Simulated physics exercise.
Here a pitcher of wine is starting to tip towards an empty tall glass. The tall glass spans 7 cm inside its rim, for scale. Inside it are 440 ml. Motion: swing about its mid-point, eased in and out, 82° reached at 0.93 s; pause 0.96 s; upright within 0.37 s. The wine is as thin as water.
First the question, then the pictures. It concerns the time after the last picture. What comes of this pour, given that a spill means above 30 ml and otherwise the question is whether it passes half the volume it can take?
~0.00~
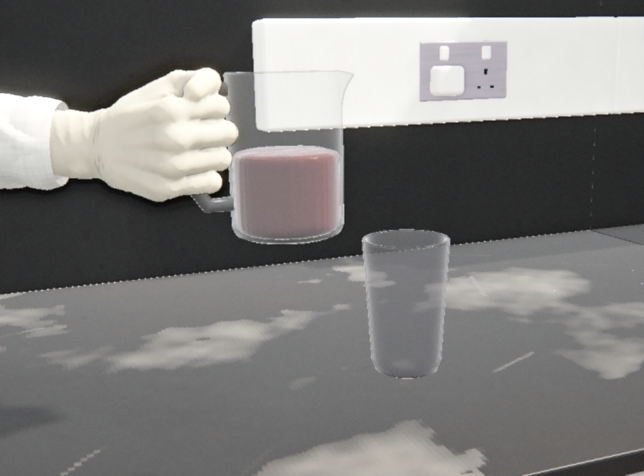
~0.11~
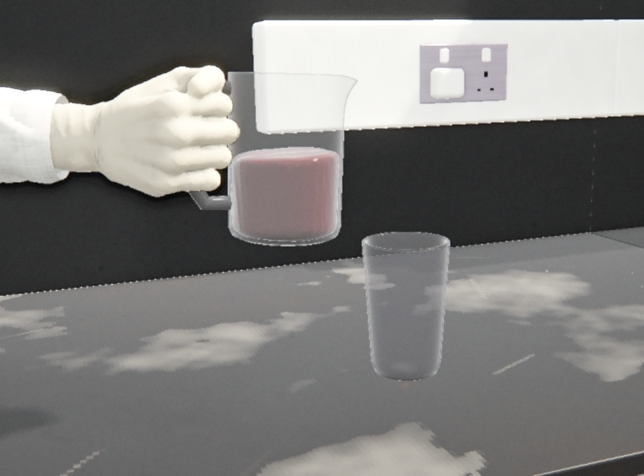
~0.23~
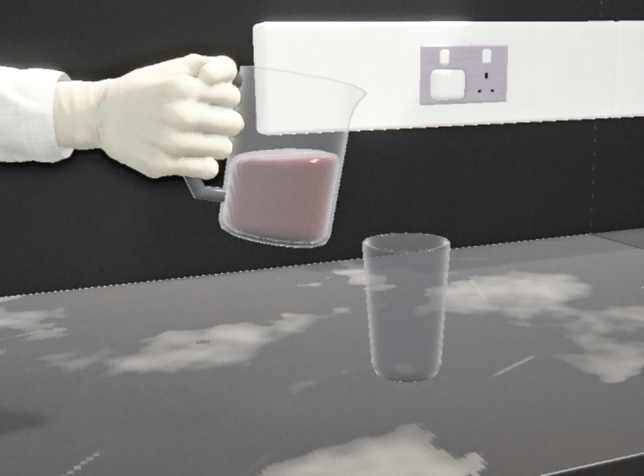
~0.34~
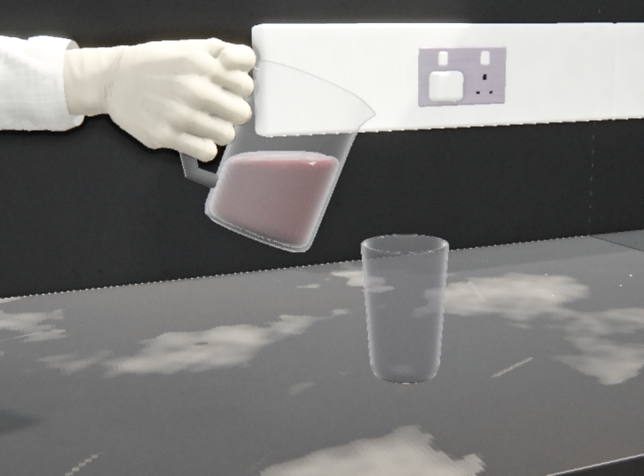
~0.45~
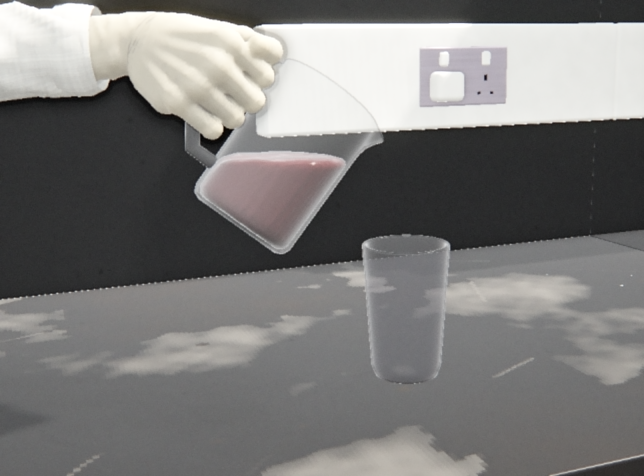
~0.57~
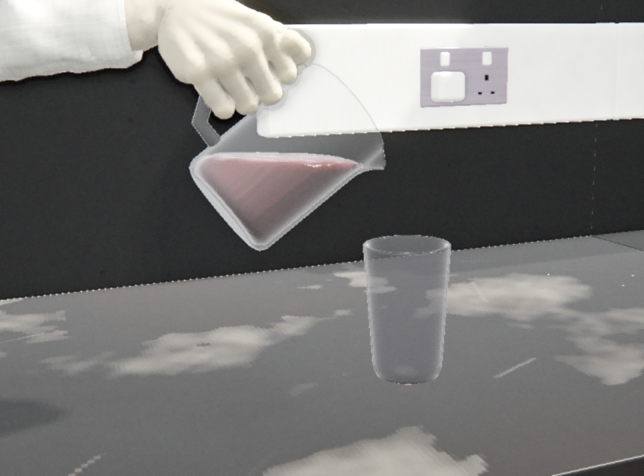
The pour is clean and over half.
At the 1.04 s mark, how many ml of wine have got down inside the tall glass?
Approx. 150 ml.
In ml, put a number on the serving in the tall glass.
That comes to roughly 350 ml.
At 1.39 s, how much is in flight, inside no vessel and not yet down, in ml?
I'd estimate close to 15 ml in the air.
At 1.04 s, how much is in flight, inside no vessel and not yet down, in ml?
Roughly 50 ml at that time.
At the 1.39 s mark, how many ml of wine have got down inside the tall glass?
It comes to around 280 ml.
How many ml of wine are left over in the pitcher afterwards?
Some 90 ml.
Then, 1.04 s in, the tilt is 82° and the tall glass has 155 ml, the pitcher 245 ml, and 0 ml is on the worktop.
Then, 1.39 s in, the tilt is 82° and the tall glass has 280 ml, the pitcher 140 ml, and 5 ml is on the worktop.
Then, 1.75 s in, the tilt is 82° and the tall glass has 330 ml, the pitcher 100 ml, and 5 ml is on the worktop.
Then, 2.15 s in, the tilt is 17° and the tall glass has 350 ml, the pitcher 85 ml, and 5 ml is on the worktop.
Finally, the tall glass has 350 ml, the pitcher 85 ml, and 5 ml is on the worktop.
